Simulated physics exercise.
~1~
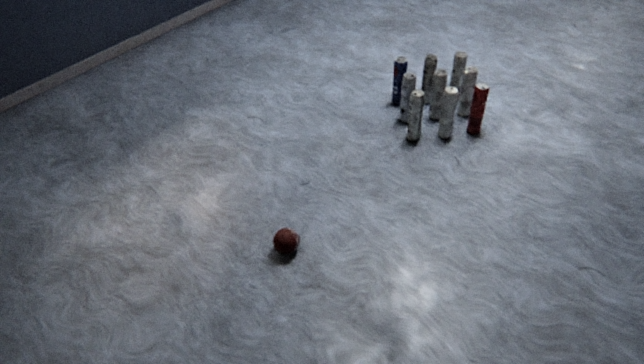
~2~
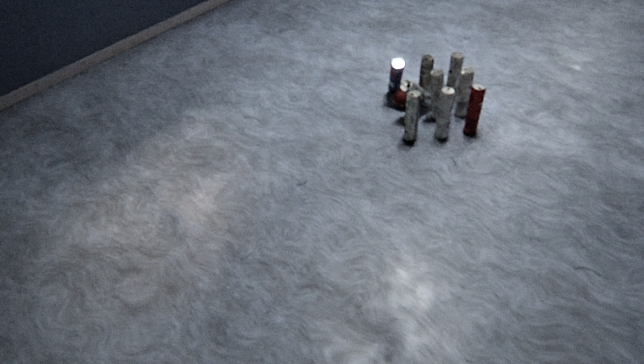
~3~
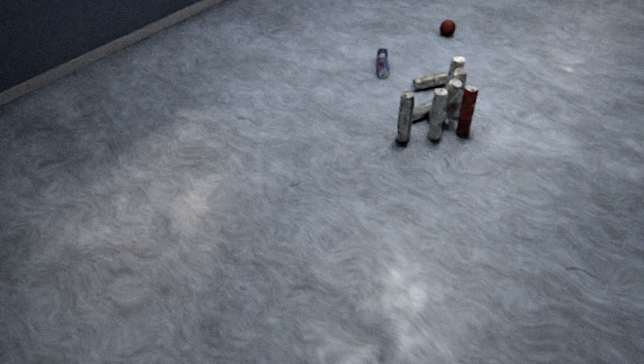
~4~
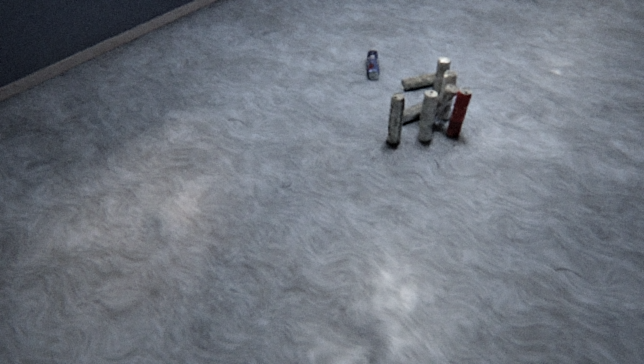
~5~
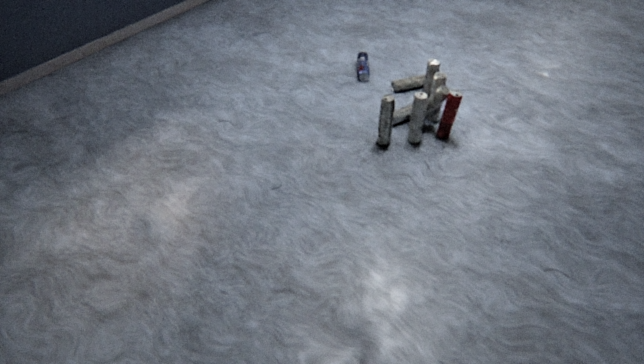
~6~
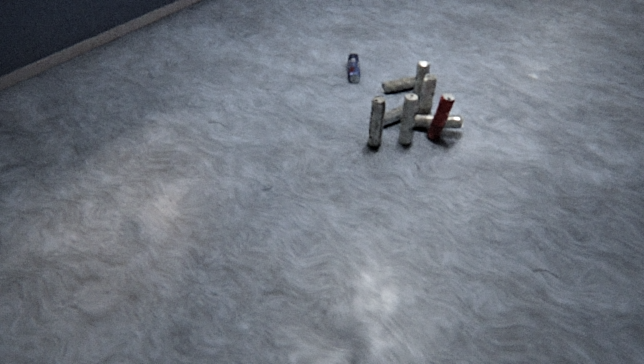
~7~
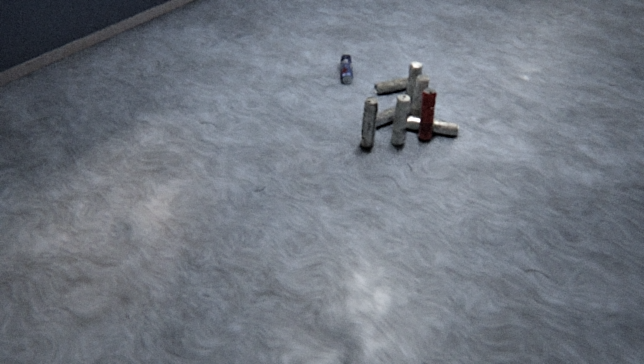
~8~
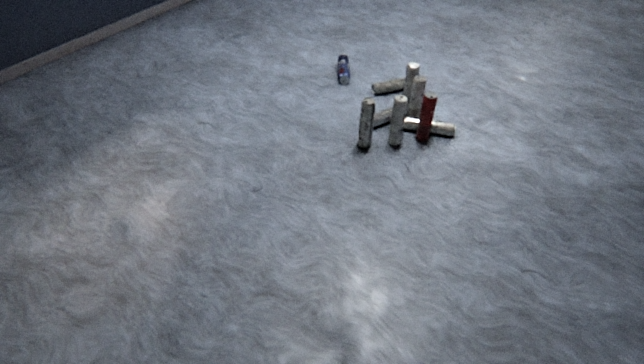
Nine upright tubes stand grouped until a red ball rolls in and topples four of them.
